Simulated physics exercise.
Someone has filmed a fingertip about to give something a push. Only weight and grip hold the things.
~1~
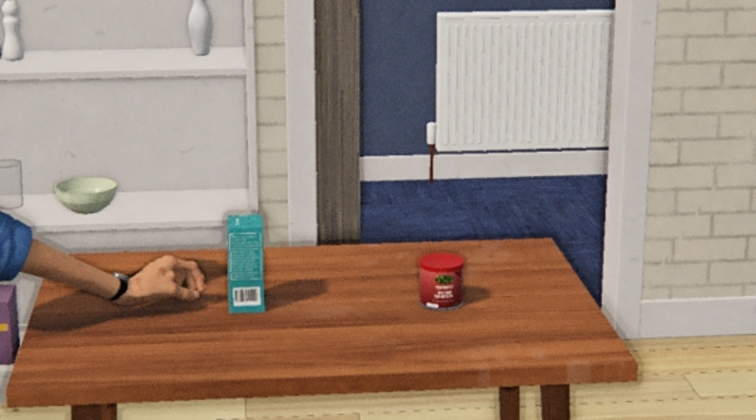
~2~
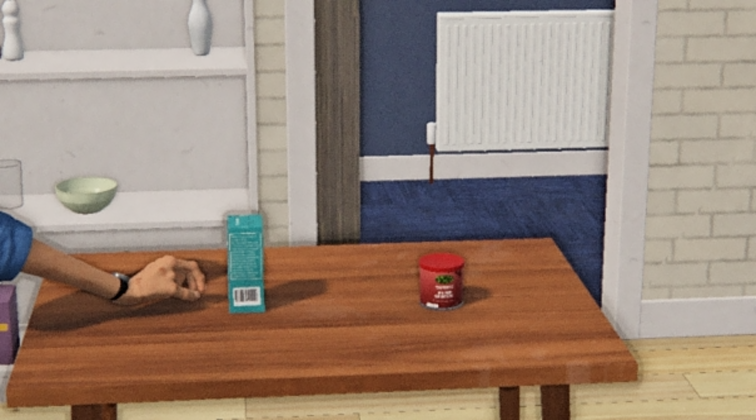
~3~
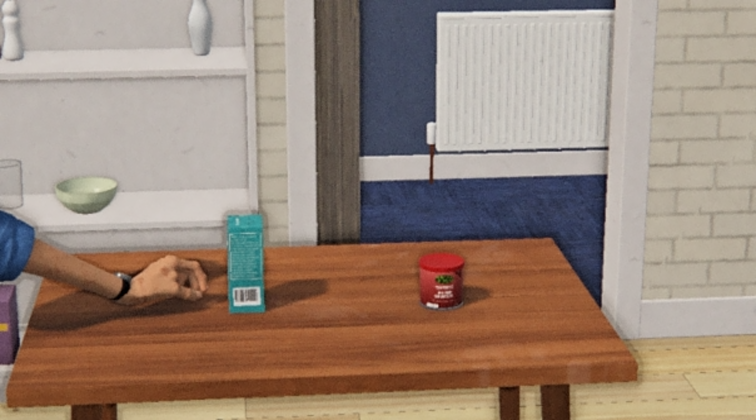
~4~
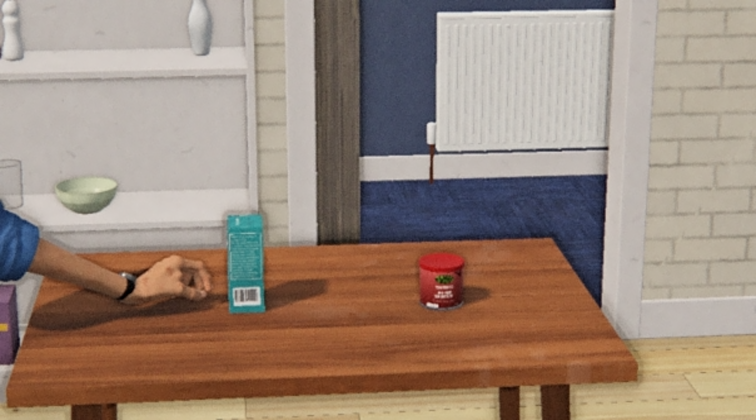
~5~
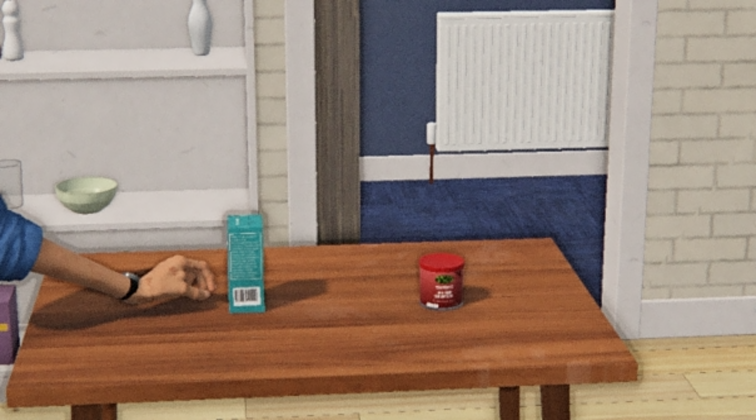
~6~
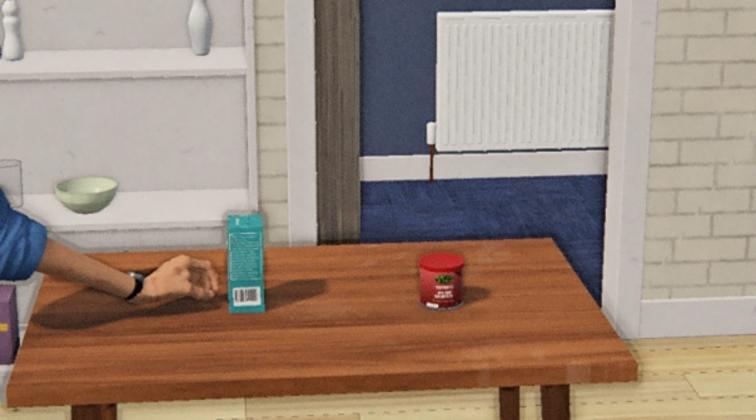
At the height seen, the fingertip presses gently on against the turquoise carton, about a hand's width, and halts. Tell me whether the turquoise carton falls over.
The turquoise carton keeps standing.
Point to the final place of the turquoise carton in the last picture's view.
Near (315, 261).
Then, 0.40 s past the last view, turquoise carton displaced a little near (258, 263).
Then, 0.80 s past the last view, turquoise carton displaced about its own width near (281, 262).
Then, 1.20 s past the last view, turquoise carton displaced about its own width near (304, 262).
Finally, moved from the start, turquoise carton. Final places as the last picture's camera would see them, turquoise carton near (315, 261).
